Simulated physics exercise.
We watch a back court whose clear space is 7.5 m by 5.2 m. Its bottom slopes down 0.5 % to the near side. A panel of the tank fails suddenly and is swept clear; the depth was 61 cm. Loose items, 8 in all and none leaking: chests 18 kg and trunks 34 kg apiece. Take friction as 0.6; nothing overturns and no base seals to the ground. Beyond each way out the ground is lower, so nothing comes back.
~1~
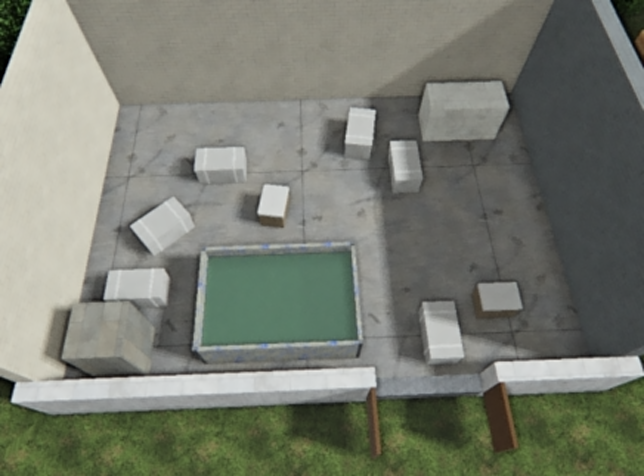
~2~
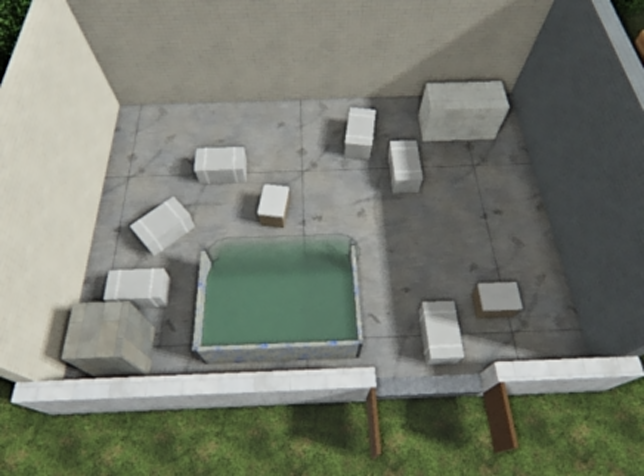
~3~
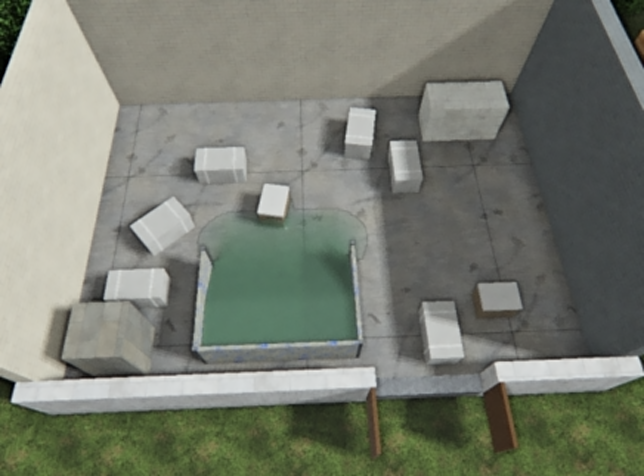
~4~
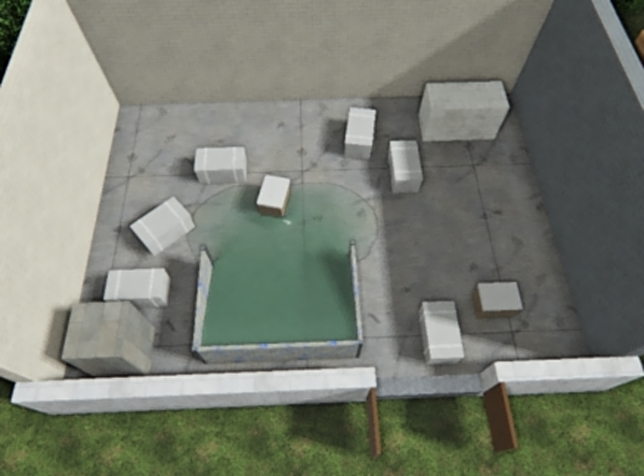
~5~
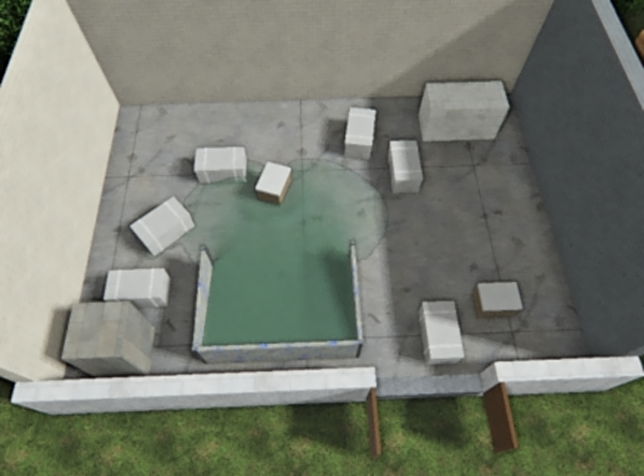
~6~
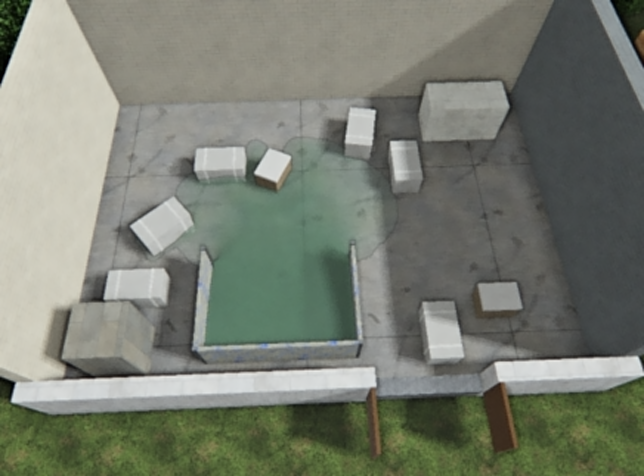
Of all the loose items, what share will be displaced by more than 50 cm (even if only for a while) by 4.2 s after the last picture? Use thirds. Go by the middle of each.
Share: Between one and two thirds.
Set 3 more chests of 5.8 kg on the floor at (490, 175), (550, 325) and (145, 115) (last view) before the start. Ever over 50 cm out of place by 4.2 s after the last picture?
In turn: Short of it, short of it, over.
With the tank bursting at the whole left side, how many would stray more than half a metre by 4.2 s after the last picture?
In that case 2 of them.
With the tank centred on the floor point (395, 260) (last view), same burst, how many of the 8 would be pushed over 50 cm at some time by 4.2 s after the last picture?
Then 2.
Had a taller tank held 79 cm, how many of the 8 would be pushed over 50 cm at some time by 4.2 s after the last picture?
In that case 4 of them.
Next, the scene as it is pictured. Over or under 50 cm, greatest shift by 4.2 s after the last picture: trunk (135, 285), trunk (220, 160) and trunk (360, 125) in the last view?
In that order: Under, over, past it.
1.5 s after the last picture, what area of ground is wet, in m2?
Roughly 21 m2.
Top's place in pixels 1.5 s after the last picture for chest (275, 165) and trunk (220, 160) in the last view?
Near (240, 89) and (192, 94).
Then, 0.4 s after the last picture 1 of 8 are over 50 cm from their spots; 0 afloat.
Then, 1.5 s after the last picture 3 of 8 are over 50 cm from their spots; 3 afloat.
Then, 2.8 s after the last picture 3 of 8 are over 50 cm from their spots; 3 afloat.
Then, 4.2 s after the last picture 3 of 8 are over 50 cm from their spots, and 3 have been at some point; 1 afloat.
